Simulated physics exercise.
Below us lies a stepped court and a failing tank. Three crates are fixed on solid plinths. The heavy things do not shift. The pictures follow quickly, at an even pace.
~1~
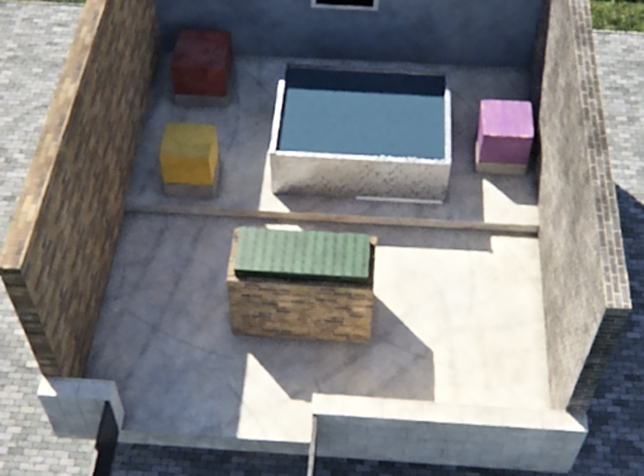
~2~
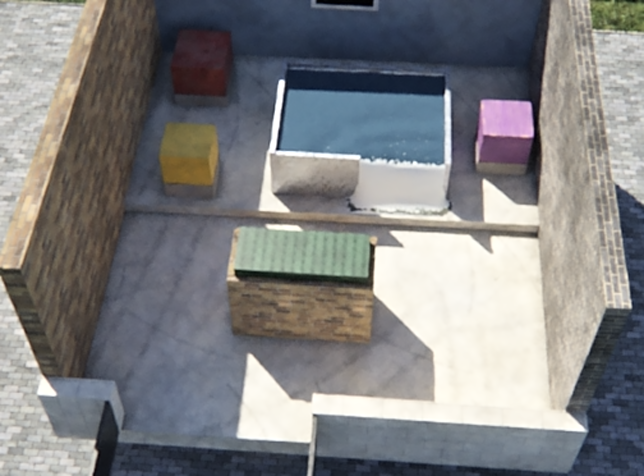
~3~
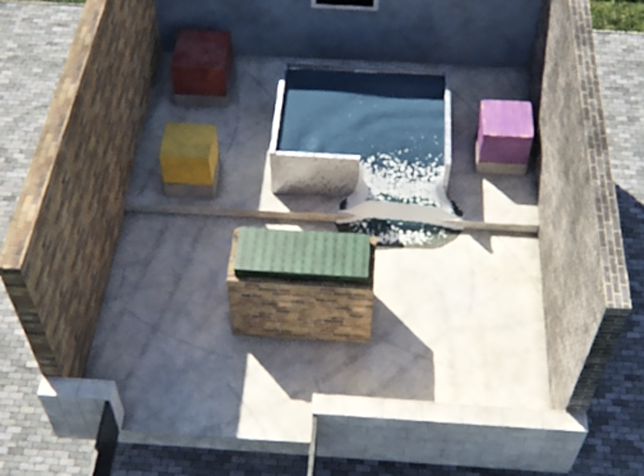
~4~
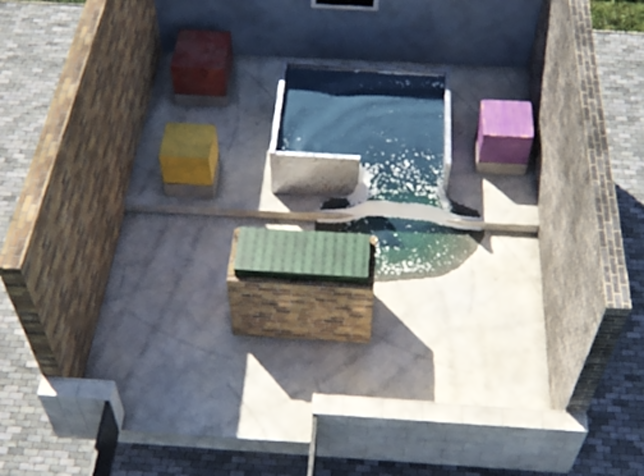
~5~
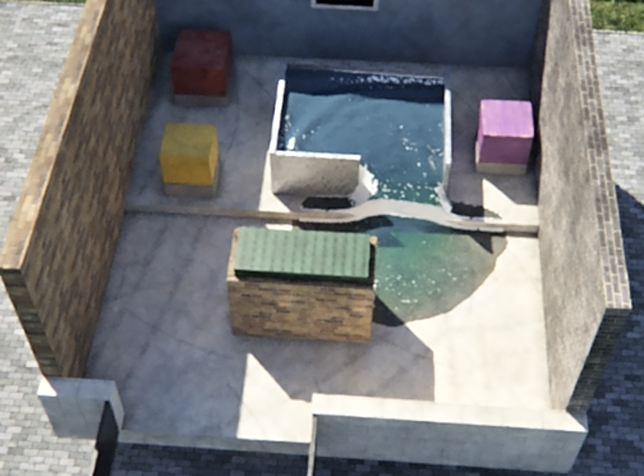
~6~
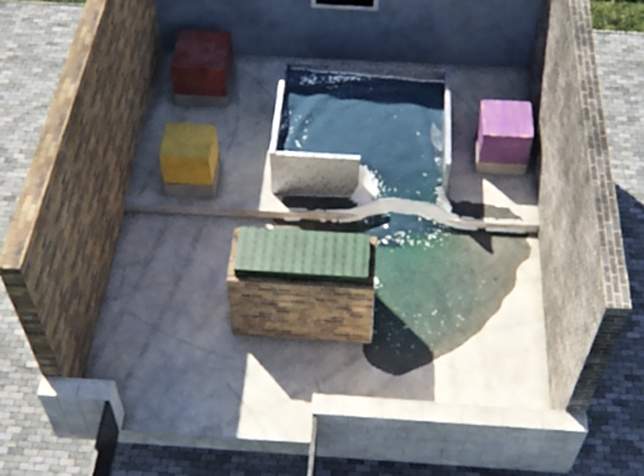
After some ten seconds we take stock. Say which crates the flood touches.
One by one: The yellow crate escapes dry; the red crate escapes dry; the purple crate escapes dry.
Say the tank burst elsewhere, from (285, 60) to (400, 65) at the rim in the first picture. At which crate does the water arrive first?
The one in red.
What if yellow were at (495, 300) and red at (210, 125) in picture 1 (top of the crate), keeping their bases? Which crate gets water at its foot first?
I say the yellow one.
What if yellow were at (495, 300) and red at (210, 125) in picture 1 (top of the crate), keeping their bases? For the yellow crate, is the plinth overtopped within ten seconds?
In short: Yellow gets wet.
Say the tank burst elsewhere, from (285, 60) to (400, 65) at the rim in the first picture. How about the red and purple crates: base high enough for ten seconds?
One by one: The red one gets wet; the purple one gets wet.
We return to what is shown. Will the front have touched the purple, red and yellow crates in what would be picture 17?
Then: Purple: Untouched, red: No, yellow: Touched.
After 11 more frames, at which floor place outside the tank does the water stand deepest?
Near (479, 434).
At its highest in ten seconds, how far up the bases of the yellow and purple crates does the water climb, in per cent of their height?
About 10 and 30 per cent.
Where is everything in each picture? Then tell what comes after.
The first frame shows the water tank at (363, 114) is whole and still.
In the second frame, the front is at (444, 211), out from the gap at (400, 186).
In the third frame, the front is at (452, 235), out from the gap at (400, 187).
In the fourth frame, water pours out at (400, 188) and has run to a hidden place.
In the fifth frame, water pours out at (400, 188) and has run to (383, 319).
In the sixth frame, the front is at (400, 368), out from the gap at (400, 188).
A moment on, water covers 35 % of the floor; the yellow crate not reached, the red crate not reached, the purple crate not reached.
Next, water covers 45 % of the floor; the yellow crate water round its plinth, the red crate not reached, the purple crate not reached.
Then, water covers 60 % of the floor; the yellow crate water round its plinth, the red crate not reached, the purple crate not reached.
Later, water covers 65 % of the floor; the yellow crate water round its plinth, the red crate not reached, the purple crate water round its plinth.
In the end, water covers 60 % of the floor; the yellow crate stayed above the water, the red crate stayed above the water, the purple crate stayed above the water.
